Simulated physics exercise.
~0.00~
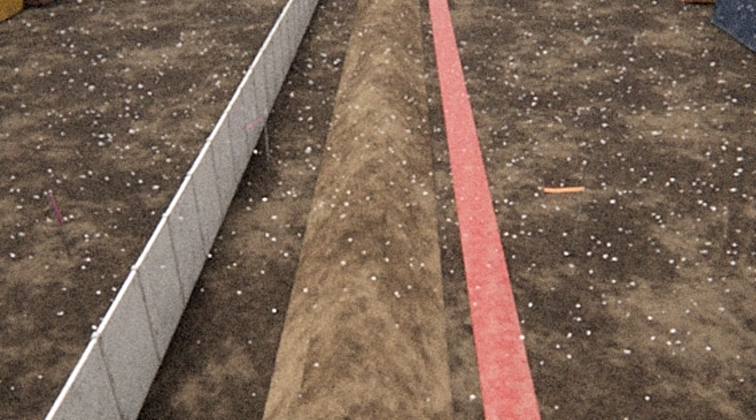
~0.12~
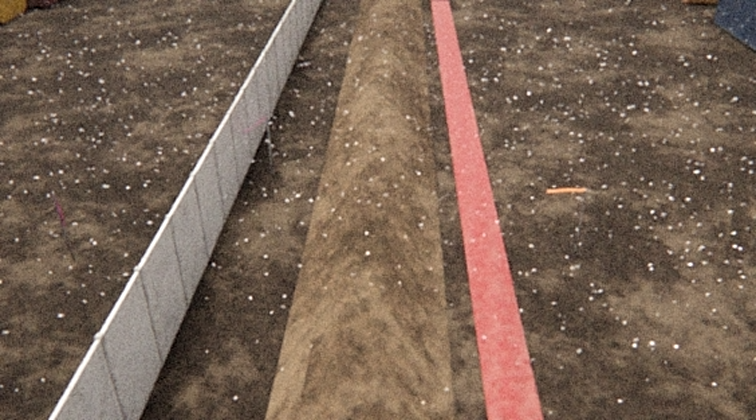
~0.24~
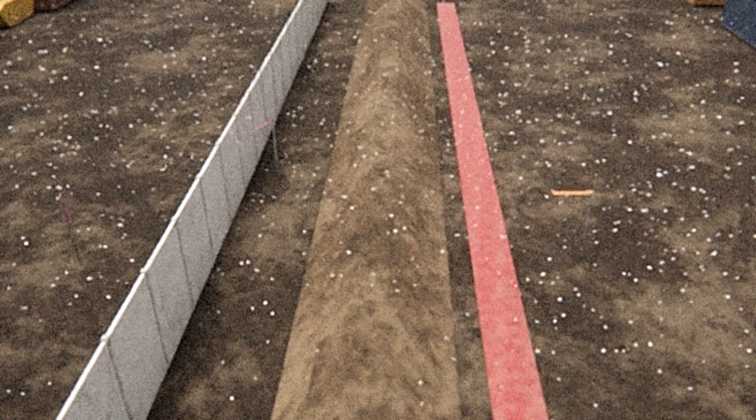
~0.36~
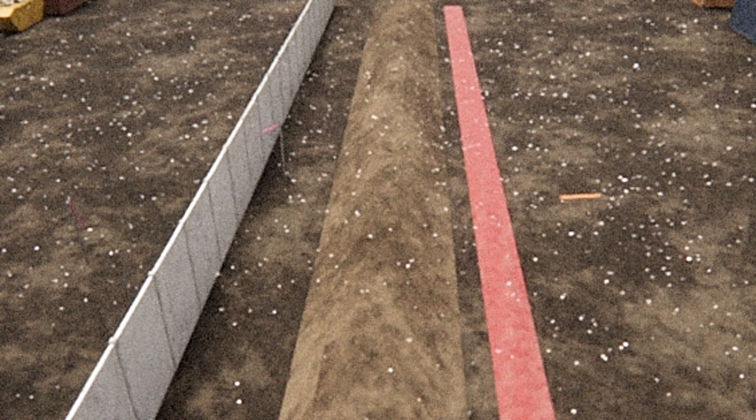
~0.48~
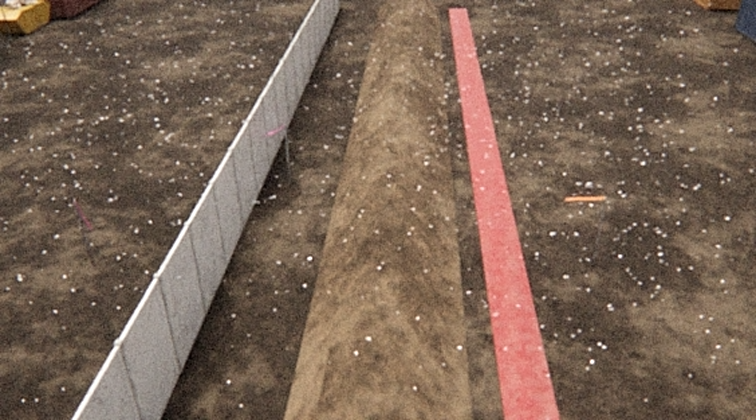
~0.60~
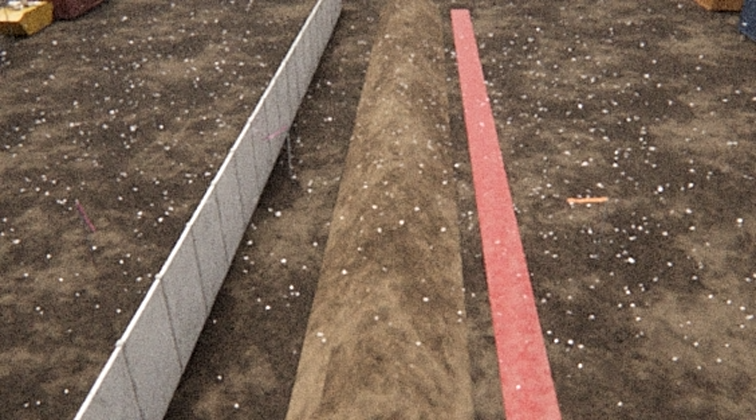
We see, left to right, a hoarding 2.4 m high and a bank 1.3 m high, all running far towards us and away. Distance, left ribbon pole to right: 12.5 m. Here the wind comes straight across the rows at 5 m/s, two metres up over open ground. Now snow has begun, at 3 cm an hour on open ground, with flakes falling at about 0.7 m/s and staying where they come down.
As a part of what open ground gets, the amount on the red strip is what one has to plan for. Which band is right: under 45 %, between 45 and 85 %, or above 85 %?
Above 85 %.
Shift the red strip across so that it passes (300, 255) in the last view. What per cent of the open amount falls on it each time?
It would get around 60 percent.
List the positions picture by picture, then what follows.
The first frame shows the left ribbon ends at (61, 224), hanging almost straight.
The second frame shows the right ribbon ends at (548, 191), leaning 85 degrees to the left and the red one passes (485, 252).
The third frame shows above the rows the flakes slant 90 degrees from upright, towards the left and the top of the hoarding crosses (221, 139).
The fourth frame shows the left ribbon ends at (84, 229), hanging almost straight and the red one passes (489, 207).
The fifth frame shows the right ribbon ends at (566, 200), leaning 85 degrees to the left and above the rows the flakes slant 90 degrees from upright, towards the left.
The sixth frame shows the top of the bank crosses (394, 185).
In 10 minutes the red strip collects 5 mm against 5 mm in the open.
In 30 minutes the red strip collects 16 mm against 15 mm in the open.
In 60 minutes the red strip collects 32 mm against 30 mm in the open, so the red strip has 107 % of the open amount; the left half of it has 110 %, the right half 105 %.
